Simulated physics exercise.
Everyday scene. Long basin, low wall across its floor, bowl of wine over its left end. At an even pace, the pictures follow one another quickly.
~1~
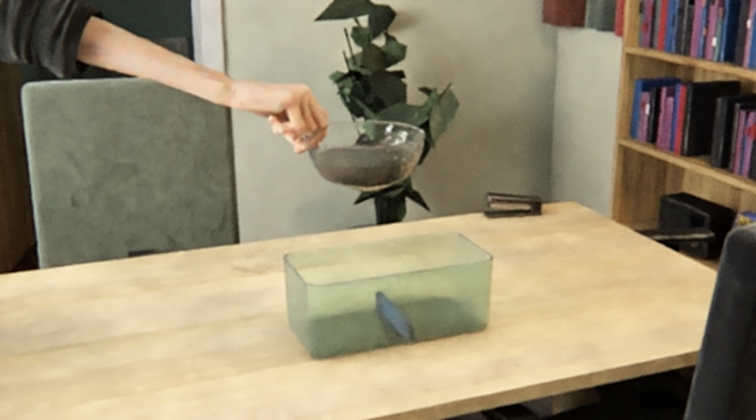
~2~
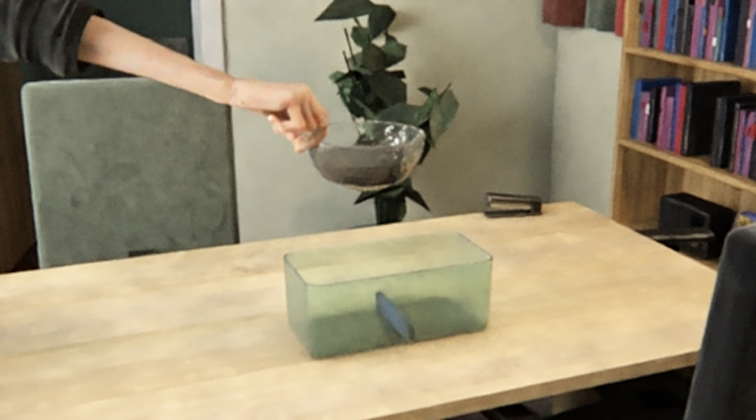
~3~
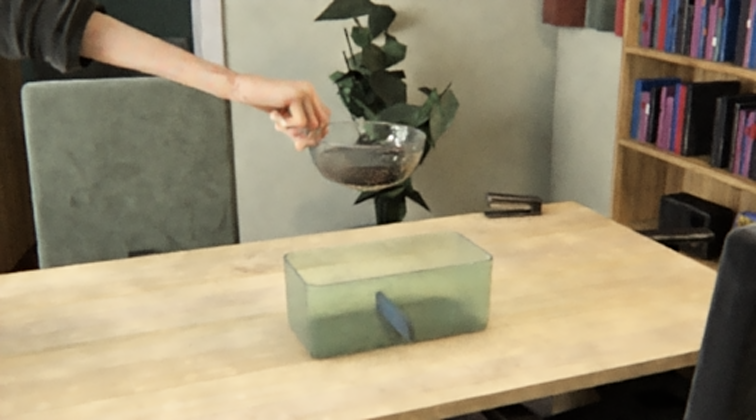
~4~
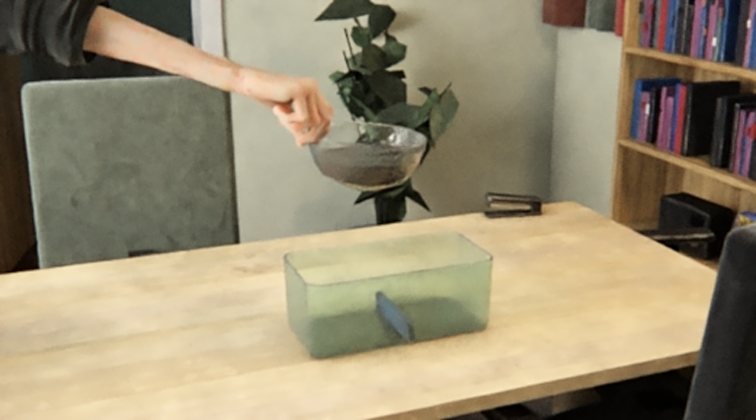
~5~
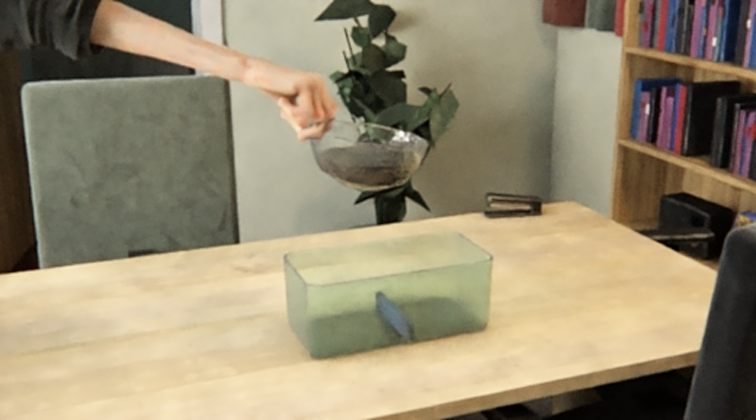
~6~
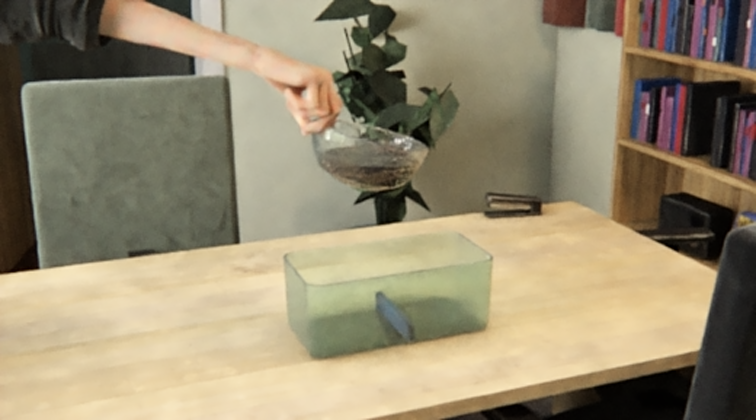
On a wooden table, a clear basin with a low divider sits beneath a hand slowly tilting a glass bowl of dark liquid rightward.
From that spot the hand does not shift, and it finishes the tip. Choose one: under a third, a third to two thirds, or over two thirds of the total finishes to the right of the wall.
Over two thirds finishes to the right of the wall.
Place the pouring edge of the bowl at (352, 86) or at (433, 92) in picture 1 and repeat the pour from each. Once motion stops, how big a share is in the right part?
About 40 % the first time, about 55 % the second.
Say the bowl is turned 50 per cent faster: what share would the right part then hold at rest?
About 65 %.
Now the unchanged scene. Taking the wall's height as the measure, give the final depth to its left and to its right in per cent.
Left 10 %, right 80 %.
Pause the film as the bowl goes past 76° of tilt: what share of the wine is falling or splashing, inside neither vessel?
About 50 per cent.
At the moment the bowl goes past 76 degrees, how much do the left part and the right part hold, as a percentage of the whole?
0 per cent left, 10 per cent right.
A moment on, the bowl is tipped on its side and 39 per cent is still to pour, 0 is left of the wall and 12 right of it.
Next, the bowl is tipped right over and 1 per cent is still to pour, 10 is left of the wall and 80 right of it.
Then the bowl is tipped right over and 0 per cent is still to pour, 16 is left of the wall and 82 right of it.
Later the bowl is tipped right over and 0 per cent is still to pour, 17 is left of the wall and 81 right of it.
In the end 17 per cent lies left of the wall, 81 right of it and 2 outside.
